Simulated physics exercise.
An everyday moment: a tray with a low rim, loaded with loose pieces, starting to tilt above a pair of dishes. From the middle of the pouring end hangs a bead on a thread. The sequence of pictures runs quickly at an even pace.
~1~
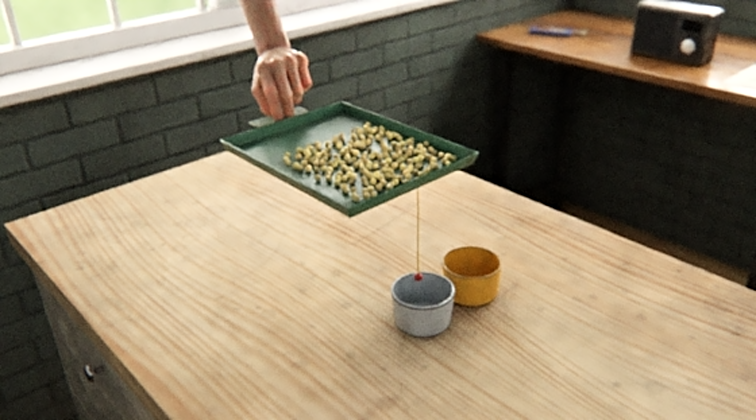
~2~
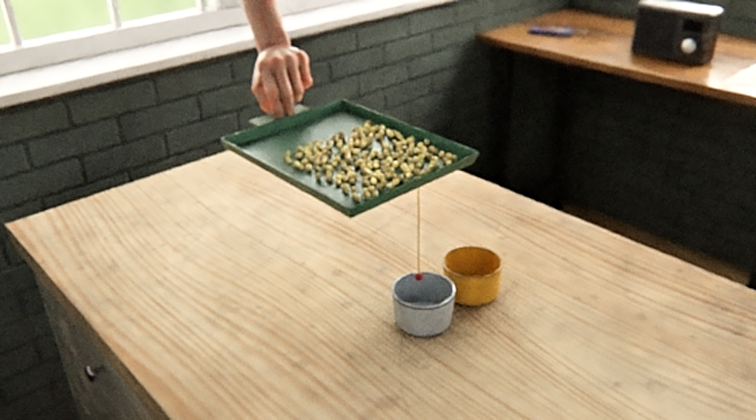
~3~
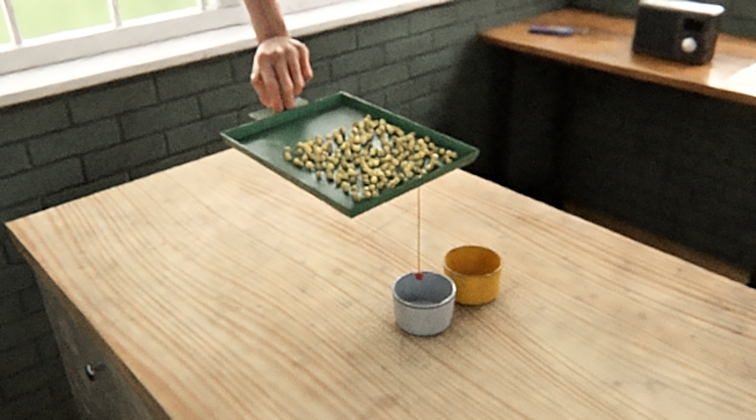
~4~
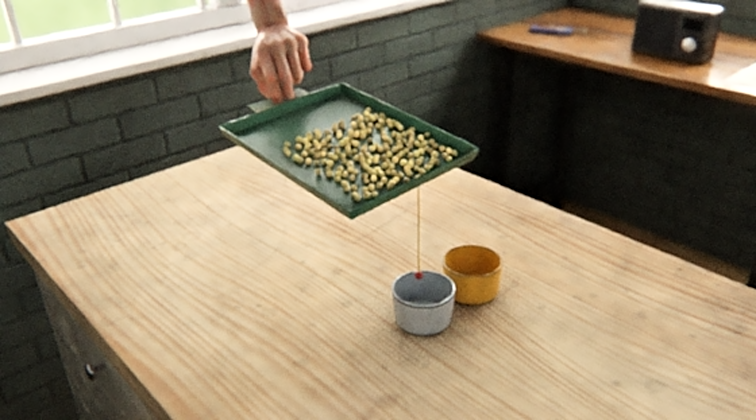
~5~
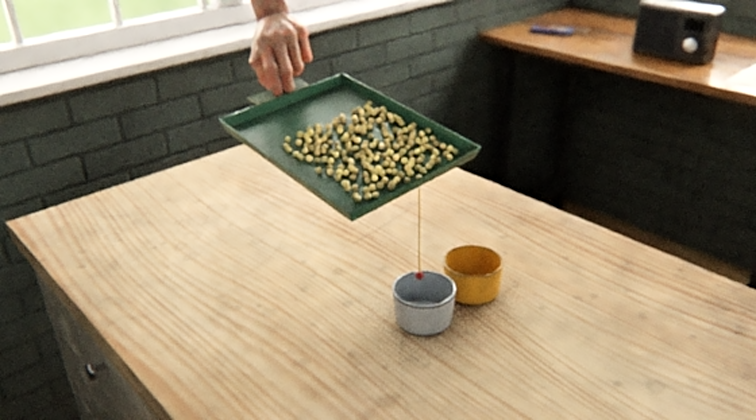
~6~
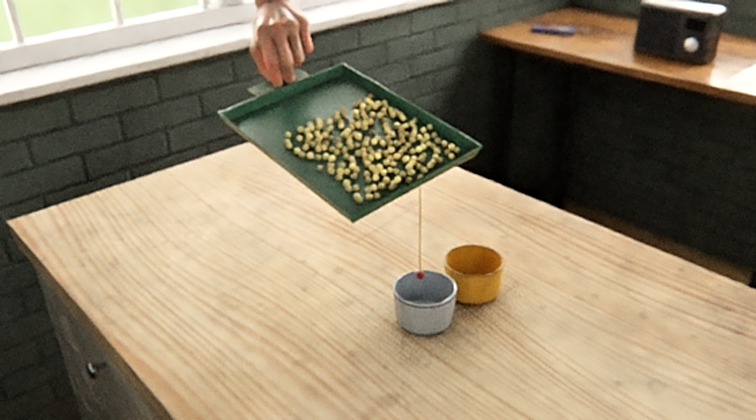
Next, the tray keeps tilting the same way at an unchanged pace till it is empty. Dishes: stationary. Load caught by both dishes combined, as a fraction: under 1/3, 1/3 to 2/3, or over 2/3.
Under 1/3.
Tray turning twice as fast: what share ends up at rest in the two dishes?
Around 0 percent.
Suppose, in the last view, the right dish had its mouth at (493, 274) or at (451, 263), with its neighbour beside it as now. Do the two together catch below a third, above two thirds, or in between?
Try 1 - less than a third; try 2 - below one third.
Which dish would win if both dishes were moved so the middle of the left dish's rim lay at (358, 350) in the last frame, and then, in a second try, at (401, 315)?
Try one: The right-side dish. Try two: The left-side dish.
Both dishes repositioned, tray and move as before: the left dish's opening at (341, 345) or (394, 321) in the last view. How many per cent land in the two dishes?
Roughly 60 % and 60 %.
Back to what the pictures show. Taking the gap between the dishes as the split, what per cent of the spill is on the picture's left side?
That's about 90 per cent of the spill.
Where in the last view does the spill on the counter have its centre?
(372, 368), about.
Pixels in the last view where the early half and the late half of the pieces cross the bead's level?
I'd say around (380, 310) at first, then around (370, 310).
Just after the last frame, tray tipped steeply; almost all on the tray; just a few in the air.
A moment on, tray tipped right over; just a few on the tray; just a few in the left dish; almost all outside both; about a tenth in the air.
Further on, tray tipped past a quarter turn; just a few in the left dish; almost all outside both.
When it is over, tray tipped past a quarter turn; just a few in the left dish; not one in the right dish; almost all outside both.
